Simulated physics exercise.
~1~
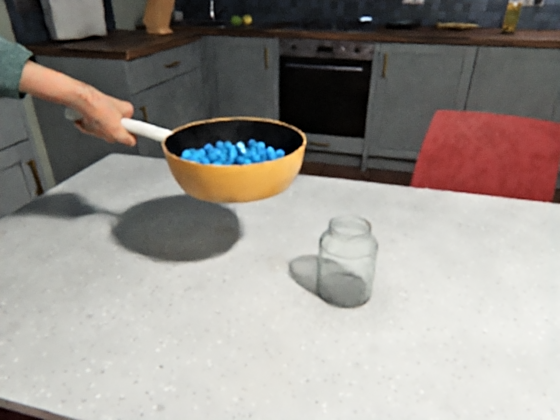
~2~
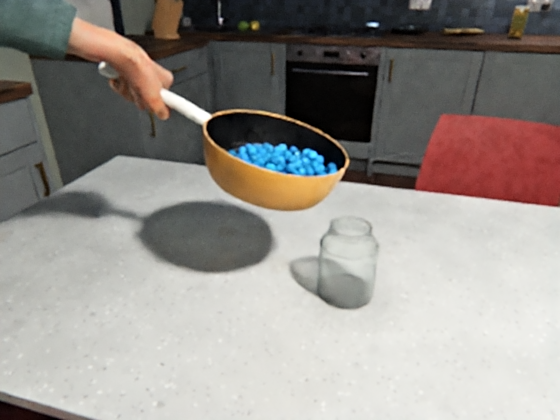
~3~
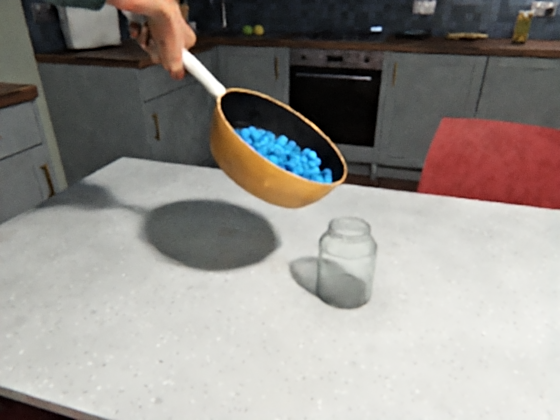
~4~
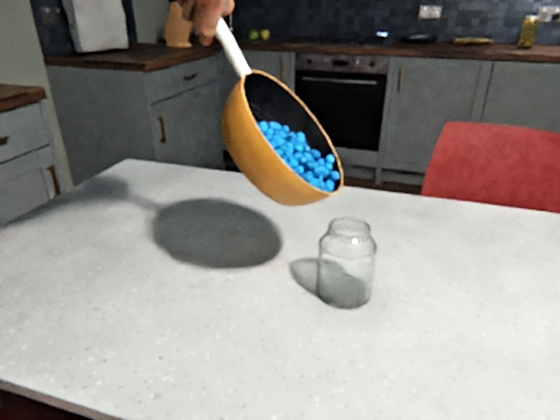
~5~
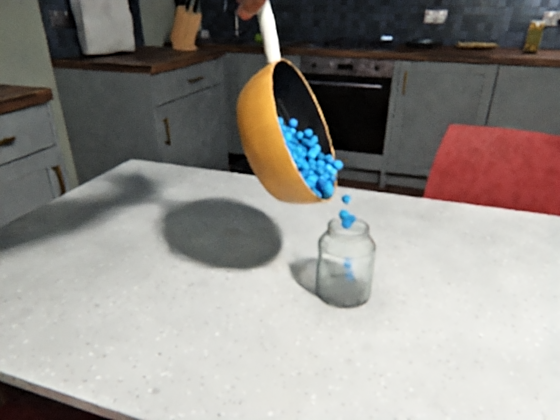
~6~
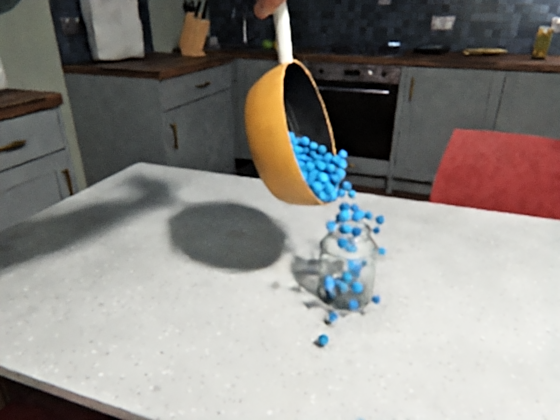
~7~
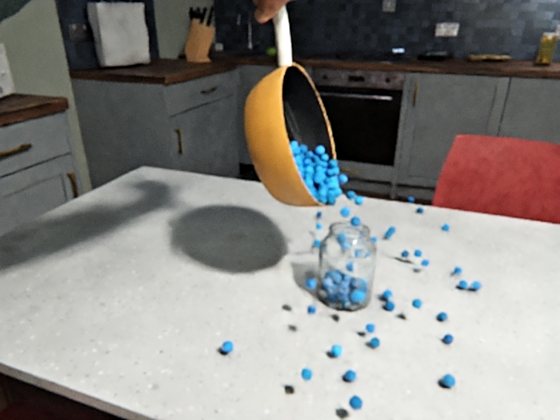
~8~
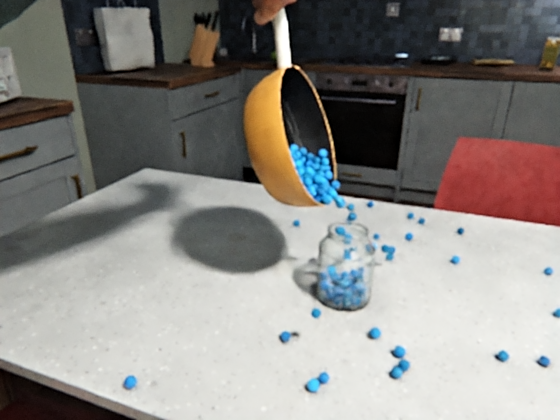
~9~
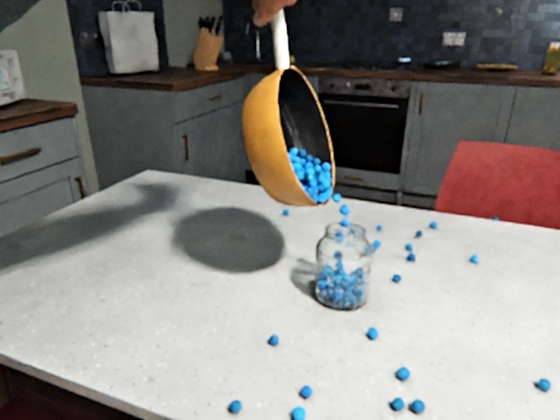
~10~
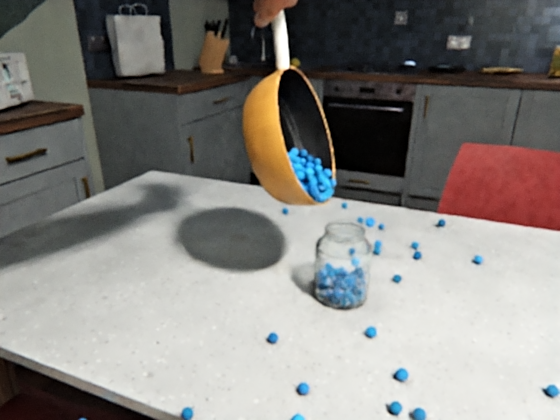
The video shows a hand lifting and tilting an orange pan of small blue balls over a glass jar on a pale table. The balls pour out, some landing in the jar and others scattering across the table, and many remain in the steeply tipped pan at the end.
